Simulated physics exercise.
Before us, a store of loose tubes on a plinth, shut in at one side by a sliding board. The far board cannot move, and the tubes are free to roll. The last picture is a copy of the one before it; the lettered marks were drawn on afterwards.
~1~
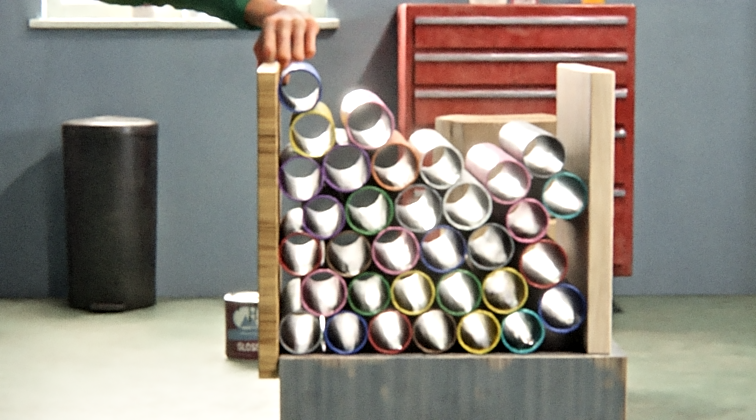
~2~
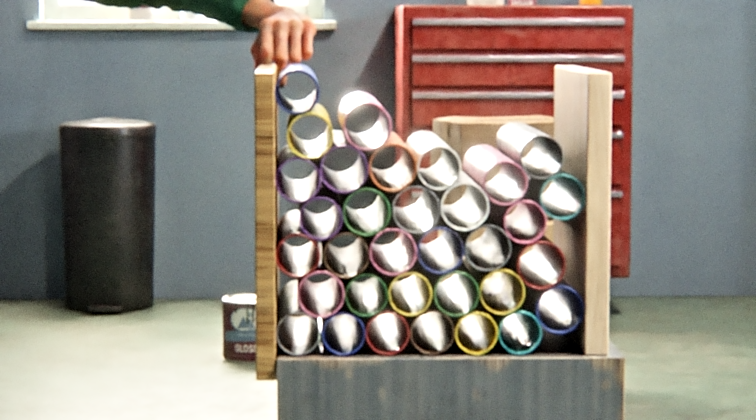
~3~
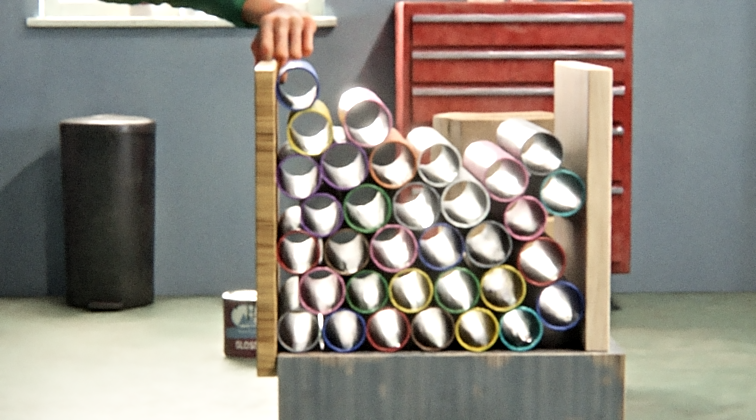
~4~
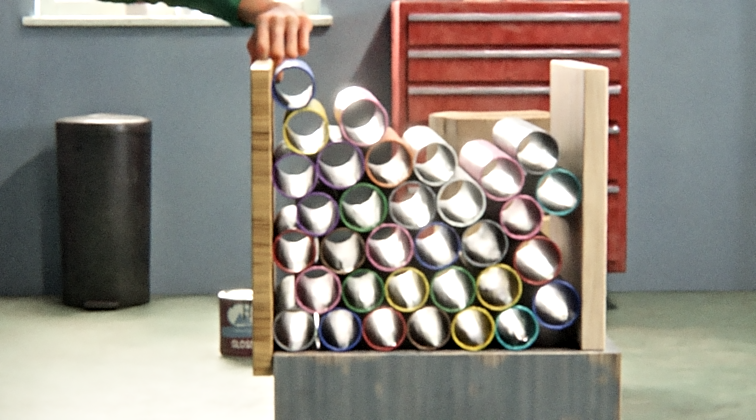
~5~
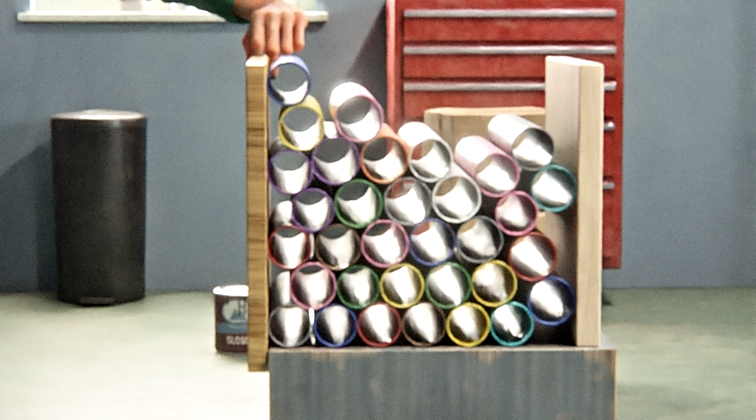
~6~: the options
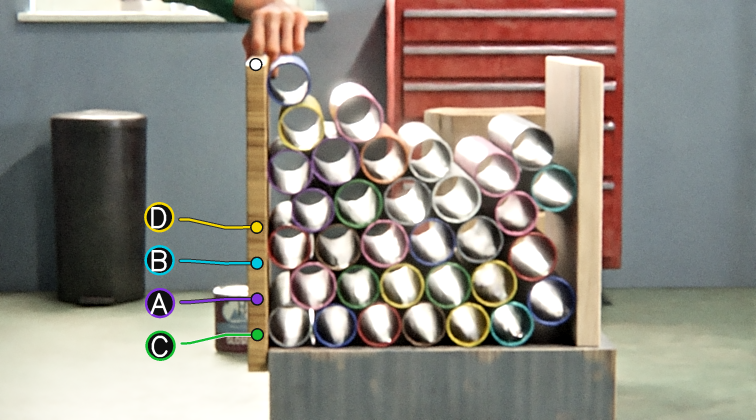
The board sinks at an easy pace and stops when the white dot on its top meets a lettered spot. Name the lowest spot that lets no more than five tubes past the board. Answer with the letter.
At most to B.
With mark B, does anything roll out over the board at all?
Yes, at B.
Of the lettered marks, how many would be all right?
Two of them.
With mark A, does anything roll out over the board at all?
Yes.
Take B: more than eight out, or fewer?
Fewer than eight.
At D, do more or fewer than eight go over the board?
It loses fewer than eight.
On the marked copy, A at (257, 299); B at (257, 263); C at (258, 335); D at (257, 227); the white dot at (256, 65).
Following B. Soon after the start, top of the board (266, 150).
Later, top of the board (267, 248).
In the end, top of the board (267, 262), three out over the board.
As for the rest, A more than five out over the board; C more than five out over the board; D three out over the board.
